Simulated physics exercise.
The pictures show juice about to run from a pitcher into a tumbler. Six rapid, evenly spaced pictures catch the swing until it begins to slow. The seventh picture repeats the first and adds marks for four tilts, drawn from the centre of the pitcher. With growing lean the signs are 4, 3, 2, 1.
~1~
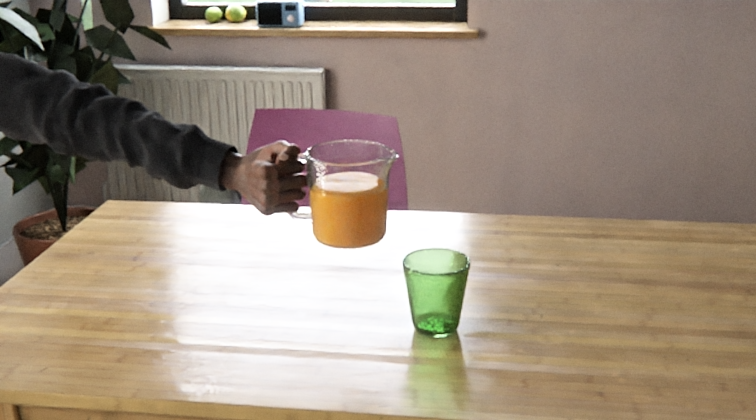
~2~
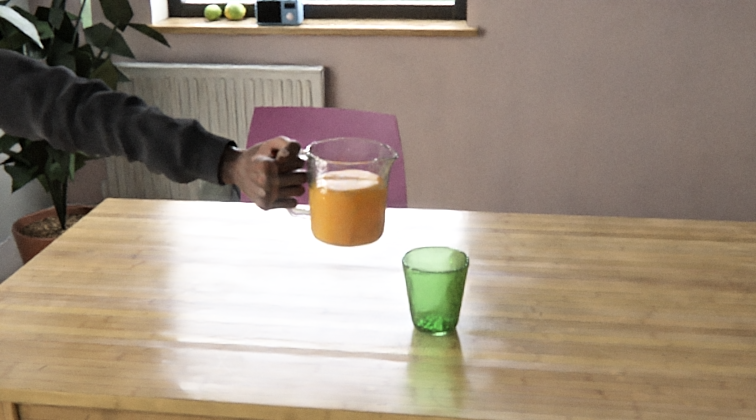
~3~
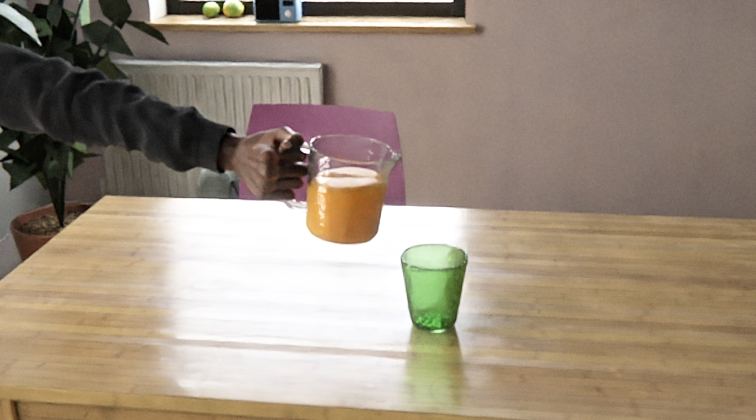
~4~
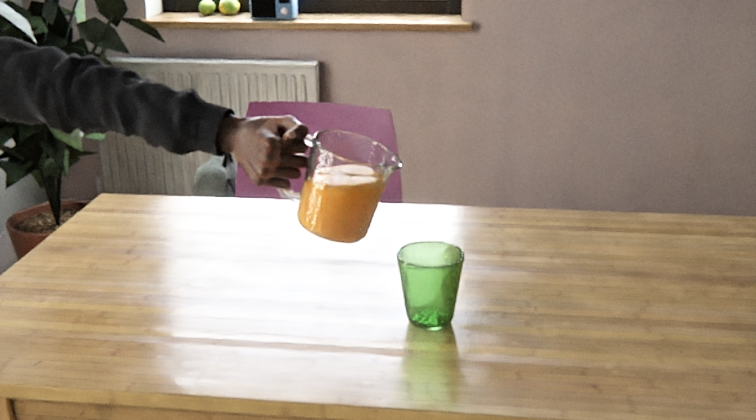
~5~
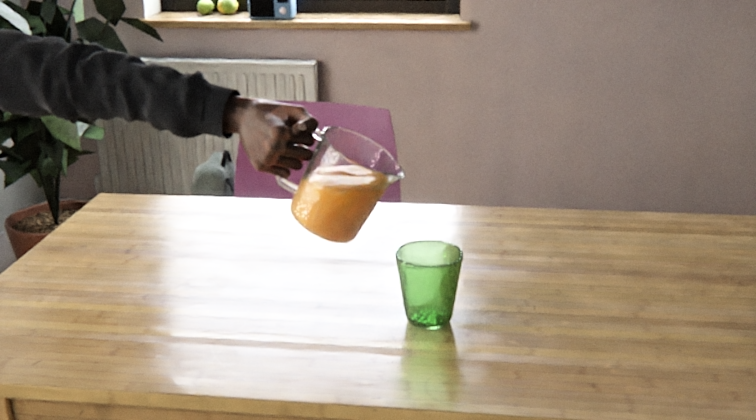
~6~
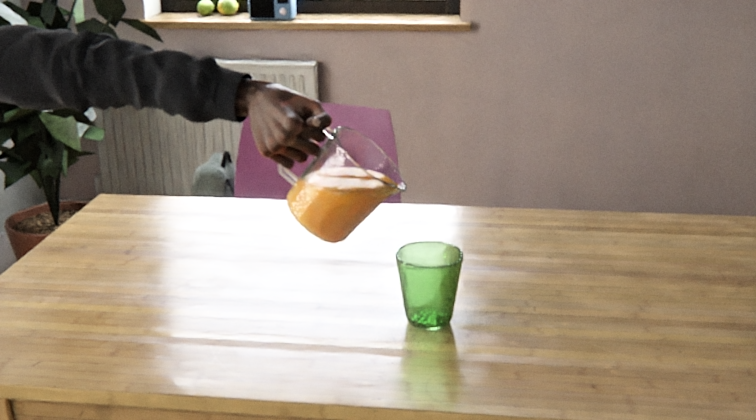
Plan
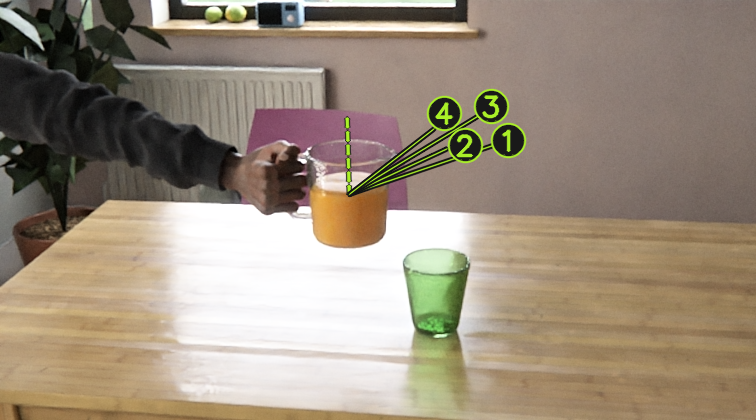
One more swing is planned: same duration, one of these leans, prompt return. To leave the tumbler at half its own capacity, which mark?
Best: 2.
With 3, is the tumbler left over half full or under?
Under half.
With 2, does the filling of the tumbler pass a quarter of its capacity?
Yes.
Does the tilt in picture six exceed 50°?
No, it does not.
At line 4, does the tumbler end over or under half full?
Under.
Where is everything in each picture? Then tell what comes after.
The first frame shows upright, lip at (397, 156); rim of the tumbler round (436, 260); nothing has left yet.
The second frame shows tipped about 2°, lip at (397, 156); nothing has left yet.
The third frame shows tipped about 8°, lip at (400, 158); nothing has left yet.
The fourth frame shows tipped about 17°, lip at (401, 165); nothing has left yet.
The fifth frame shows tipped about 28°, lip at (404, 175); nothing has left yet.
The sixth frame shows tipped about 40°, lip at (405, 189); nothing has left yet.
In lime, 1 at (492, 145); 2 at (447, 148); 3 at (477, 116); 4 at (434, 128).
With 1, the tumbler ends with about 68 % of what it can hold.
With 2, the tumbler ends with about 50 % of what it can hold.
With 3, the tumbler ends with about 34 % of what it can hold.
With 4, the tumbler ends with about 19 % of what it can hold.
